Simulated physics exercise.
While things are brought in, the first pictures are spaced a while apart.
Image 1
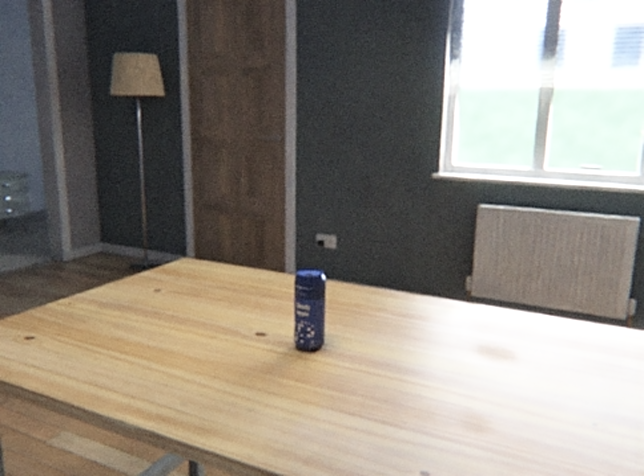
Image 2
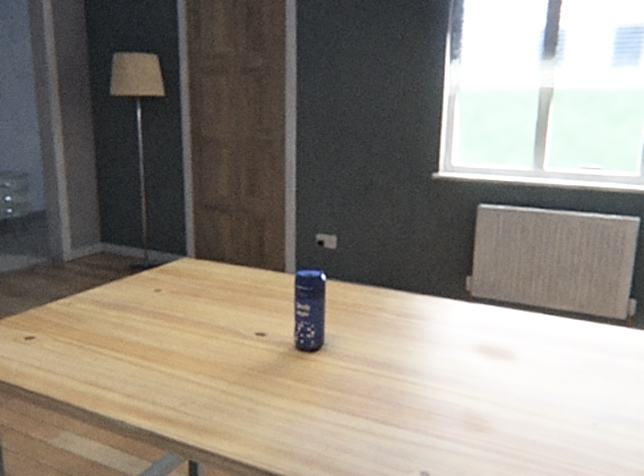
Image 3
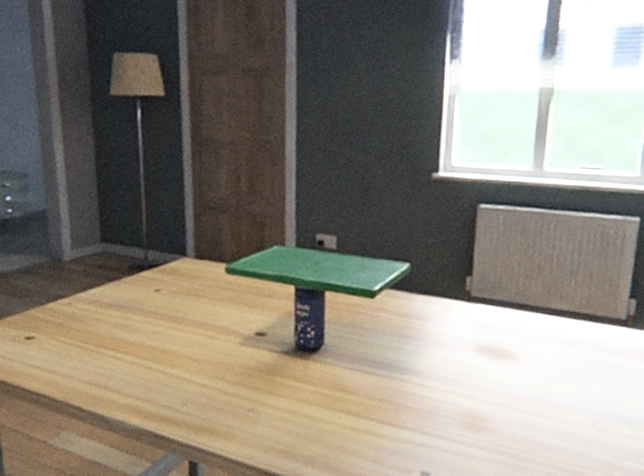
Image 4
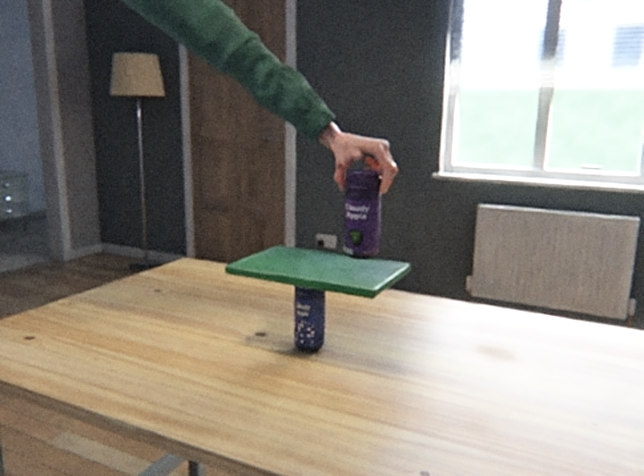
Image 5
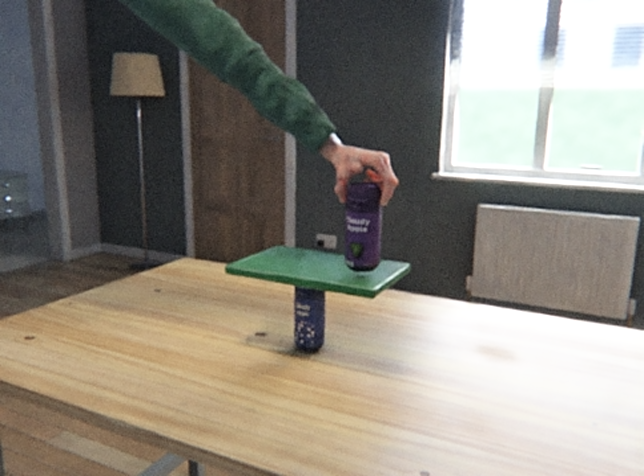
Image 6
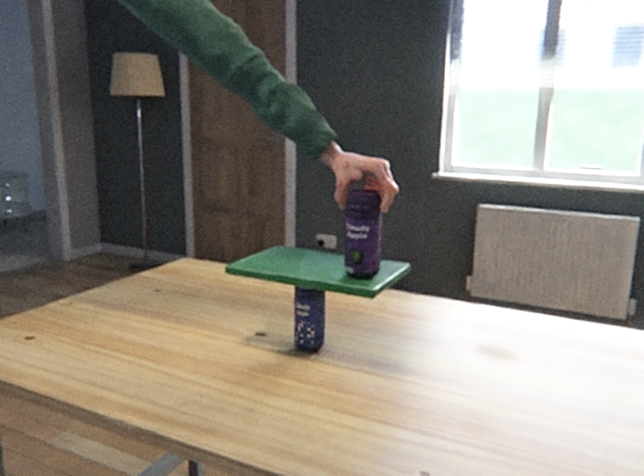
On a wooden table, a hand lowers a purple can onto a green lid atop a blue can.
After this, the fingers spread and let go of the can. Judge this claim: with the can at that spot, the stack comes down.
In the end it goes wrong, really.
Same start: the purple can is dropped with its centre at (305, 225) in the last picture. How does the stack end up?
What happens next is that it remains standing.
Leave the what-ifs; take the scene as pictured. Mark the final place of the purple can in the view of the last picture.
It ends up close to (404, 367).
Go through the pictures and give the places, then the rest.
The last thing is not in view yet, in the first picture.
The last thing is not in view yet, in the second picture.
The last thing is not in view yet; green lid (319, 269), in the third picture.
On its way; purple can (363, 215); green lid (319, 269), in the fourth picture.
On its way; purple can (363, 227); green lid (319, 269), in the fifth picture.
Set down, still held; purple can (363, 234); green lid (319, 269), in the sixth picture.
Then, 0.40 s later than the last frame, purple can now fallen; green lid tilted by 62°.
Then, 0.60 s later than the last frame, green lid on its side.
Then, 1.00 s later than the last frame, green lid now fallen.
When it is over, fallen, green lid and purple can; blue can as before. End places, in pixels of the last picture, purple can near (404, 367). The stack gives way.
